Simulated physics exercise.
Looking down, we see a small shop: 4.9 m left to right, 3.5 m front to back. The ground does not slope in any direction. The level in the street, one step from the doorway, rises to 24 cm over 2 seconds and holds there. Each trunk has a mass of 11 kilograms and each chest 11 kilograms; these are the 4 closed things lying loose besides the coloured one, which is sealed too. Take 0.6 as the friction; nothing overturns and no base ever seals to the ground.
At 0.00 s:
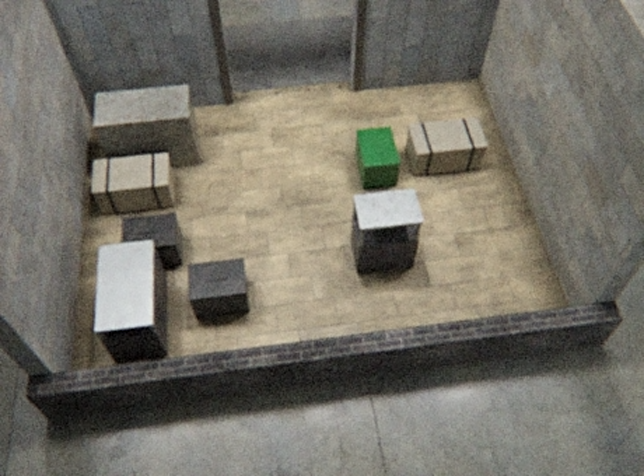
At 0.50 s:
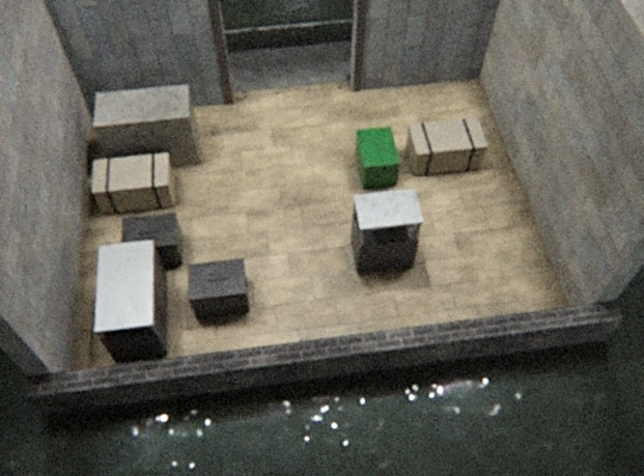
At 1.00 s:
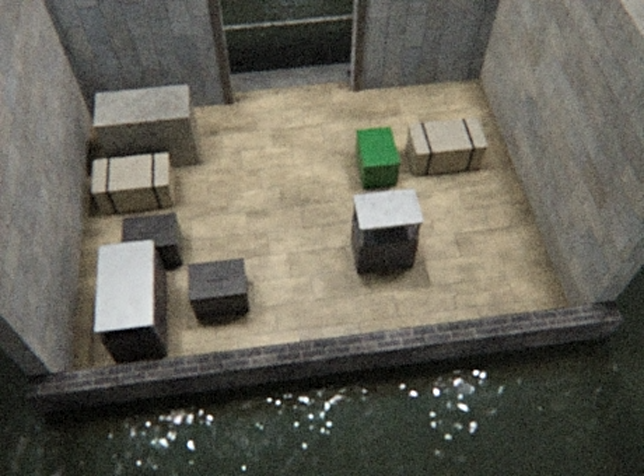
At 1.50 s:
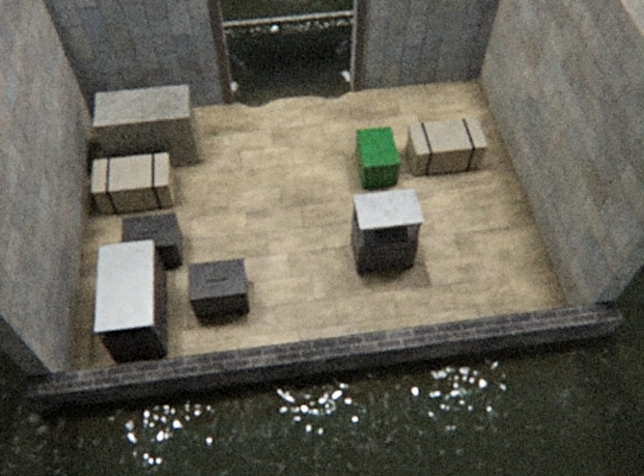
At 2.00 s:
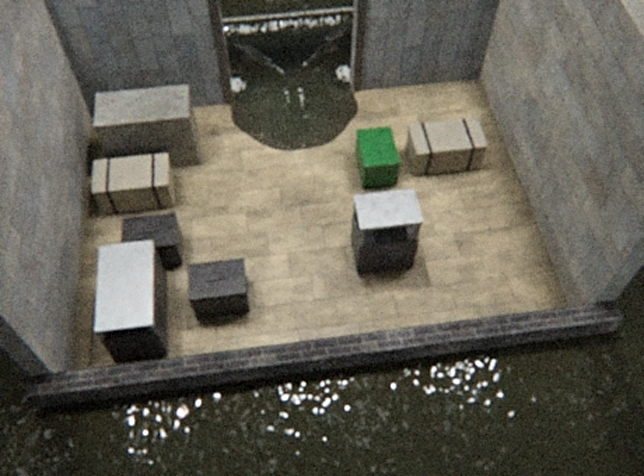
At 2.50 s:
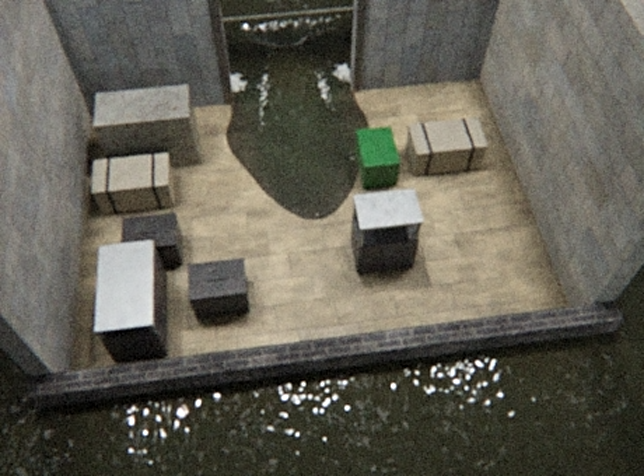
Small shop seen from above, dark water rising outside, then spreading through the doorway across the floor past unmoving boxes.
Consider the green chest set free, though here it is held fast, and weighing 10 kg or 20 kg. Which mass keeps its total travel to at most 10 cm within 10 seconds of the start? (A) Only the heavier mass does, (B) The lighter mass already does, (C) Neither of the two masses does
Answer: C.
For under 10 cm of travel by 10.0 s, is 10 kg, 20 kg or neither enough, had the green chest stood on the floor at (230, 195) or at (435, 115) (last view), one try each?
The first try gives failure with both; the second gives failure with both.
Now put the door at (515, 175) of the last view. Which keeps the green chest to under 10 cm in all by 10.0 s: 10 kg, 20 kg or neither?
In that setup neither mass works.
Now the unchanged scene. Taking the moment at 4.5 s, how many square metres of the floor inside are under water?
Flooded: Near 13 m2.
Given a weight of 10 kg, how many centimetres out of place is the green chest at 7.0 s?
About 200 cm.
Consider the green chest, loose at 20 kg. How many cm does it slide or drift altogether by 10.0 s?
Some 250 cm in all.
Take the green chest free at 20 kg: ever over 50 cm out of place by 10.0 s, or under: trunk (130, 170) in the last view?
Answer: Short of it.
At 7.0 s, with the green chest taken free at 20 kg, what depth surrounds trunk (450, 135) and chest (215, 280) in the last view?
Close to 6 and 11 centimetres.
After 3.5 s the green chest would be 45 cm from its start with 10 kg and 18 cm from its start with 20 kg; 6 cm of water round it then.
After 4.5 s the green chest would be 135 cm from its start with 10 kg and 64 cm from its start with 20 kg; 7 cm of water round it then.
After 7.0 s the green chest would be 210 cm from its start with 10 kg and 132 cm from its start with 20 kg; 9 cm of water round it then.
After 10.0 s the green chest would be 97 cm from its start with 10 kg and 125 cm from its start with 20 kg; 11 cm of water round it then.
